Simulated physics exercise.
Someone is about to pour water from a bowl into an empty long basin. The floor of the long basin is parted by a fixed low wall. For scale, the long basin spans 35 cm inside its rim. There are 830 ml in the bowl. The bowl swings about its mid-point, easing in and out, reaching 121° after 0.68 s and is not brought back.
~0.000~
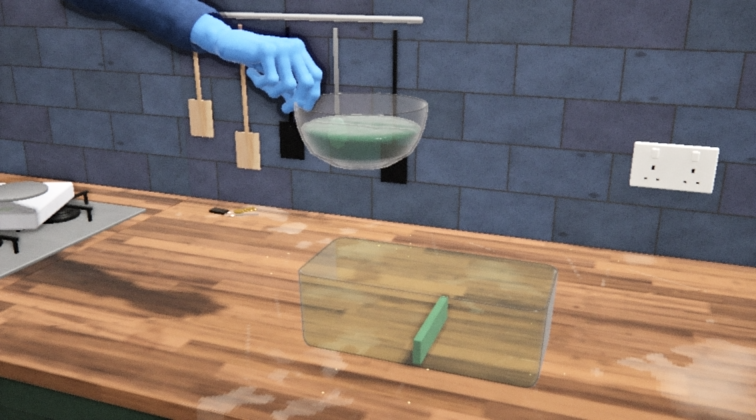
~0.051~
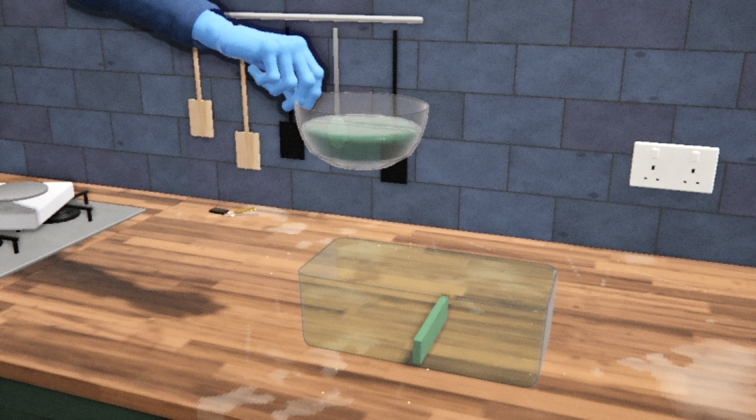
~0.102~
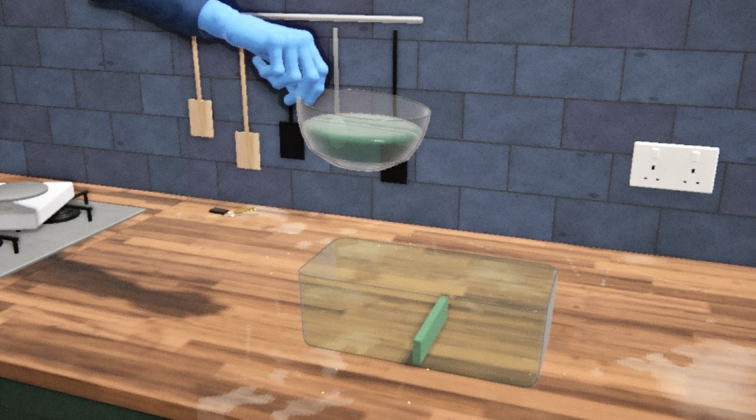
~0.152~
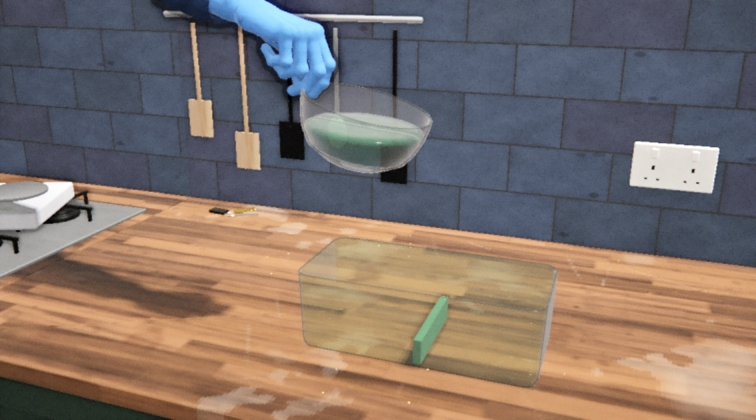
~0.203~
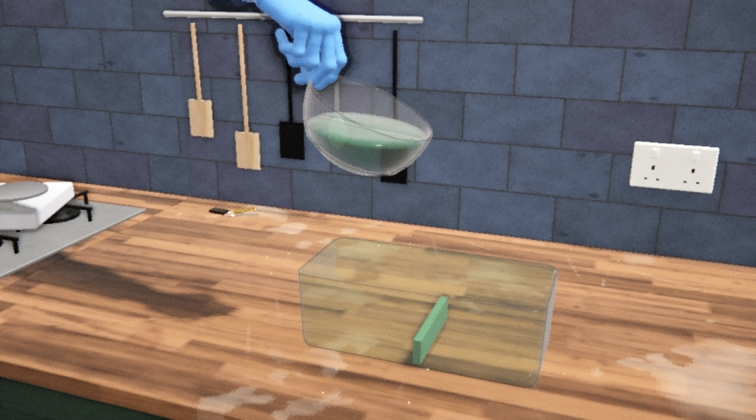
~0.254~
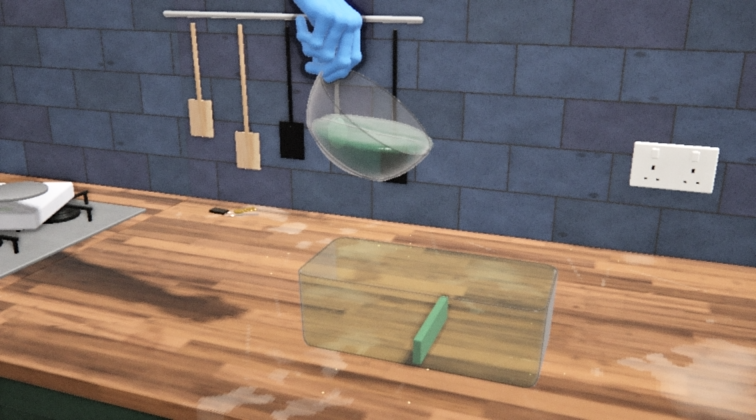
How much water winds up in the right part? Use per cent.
About 53 per cent.
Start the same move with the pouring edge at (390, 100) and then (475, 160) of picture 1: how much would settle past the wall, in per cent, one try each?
In turn about 30 and 70 per cent.
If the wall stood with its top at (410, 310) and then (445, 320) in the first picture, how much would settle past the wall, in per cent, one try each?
First 75, then 45 per cent.
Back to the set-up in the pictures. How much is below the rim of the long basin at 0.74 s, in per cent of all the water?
About 88 per cent.
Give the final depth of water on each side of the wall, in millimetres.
Left about 14 mm, right about 18 mm.
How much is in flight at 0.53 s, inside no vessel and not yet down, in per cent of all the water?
Near 52 in a hundred.
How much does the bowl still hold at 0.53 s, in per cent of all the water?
About 6 per cent.
Then, 0.53 s in, the tilt is 107° and 6 per cent is still to pour, 0 is left of the wall and 43 right of it.
Then, 0.74 s in, the tilt is 121° and 0 per cent is still to pour, 32 is left of the wall and 55 right of it.
Then, 0.95 s in, the tilt is 121° and 0 per cent is still to pour, 40 is left of the wall and 55 right of it.
Then, 1.18 s in, the tilt is 121° and 0 per cent is still to pour, 42 is left of the wall and 54 right of it.
Finally, 43 per cent lies left of the wall, 53 right of it and 4 outside.
